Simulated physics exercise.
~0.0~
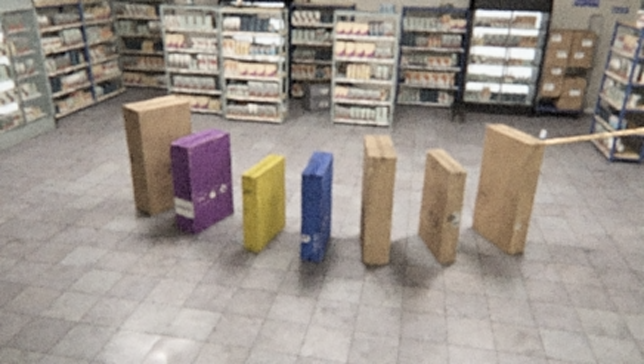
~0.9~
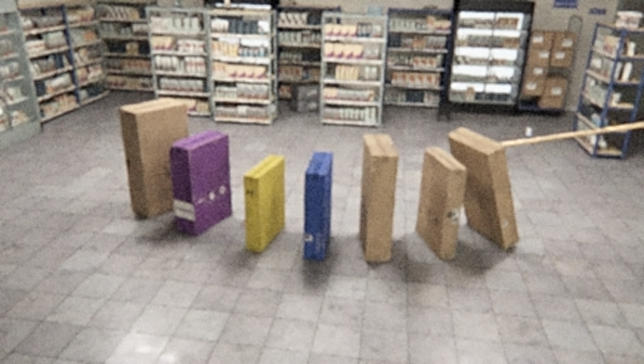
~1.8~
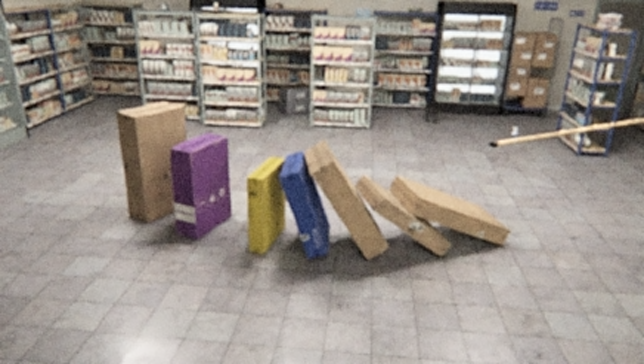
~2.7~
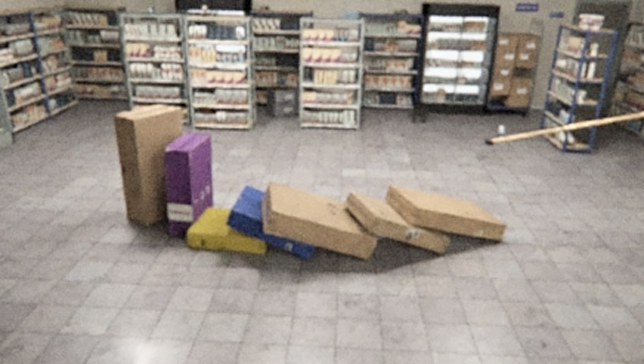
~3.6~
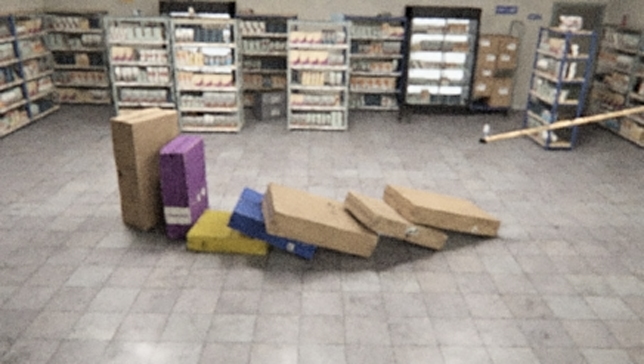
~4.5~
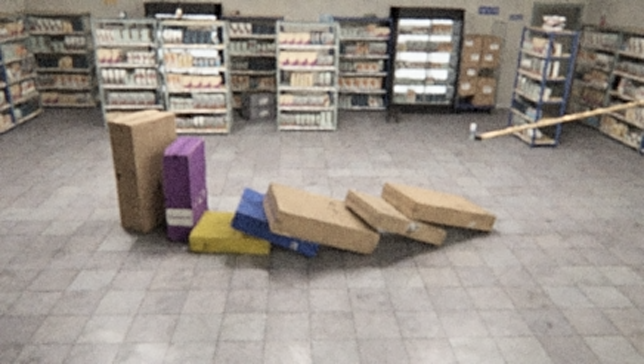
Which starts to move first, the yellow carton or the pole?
The pole moves first, pushing at the right end of the row while the yellow carton is still standing in its place. The yellow carton only goes down later, as the fall reaches it.
Seven tall cartons stand in a curved row on the grey tiled floor of a room lined with stocked shelves, seen from slightly above as the view drifts sideways. A purple, a yellow and a blue one stand among plain brown ones. A pole reaching in from the right tips the brown carton at the right end leftward into its neighbour. The fall runs left through two more brown cartons, then the blue one, and the yellow one drops flat. The purple carton and the brown one at the far left stay standing beside the toppled line.
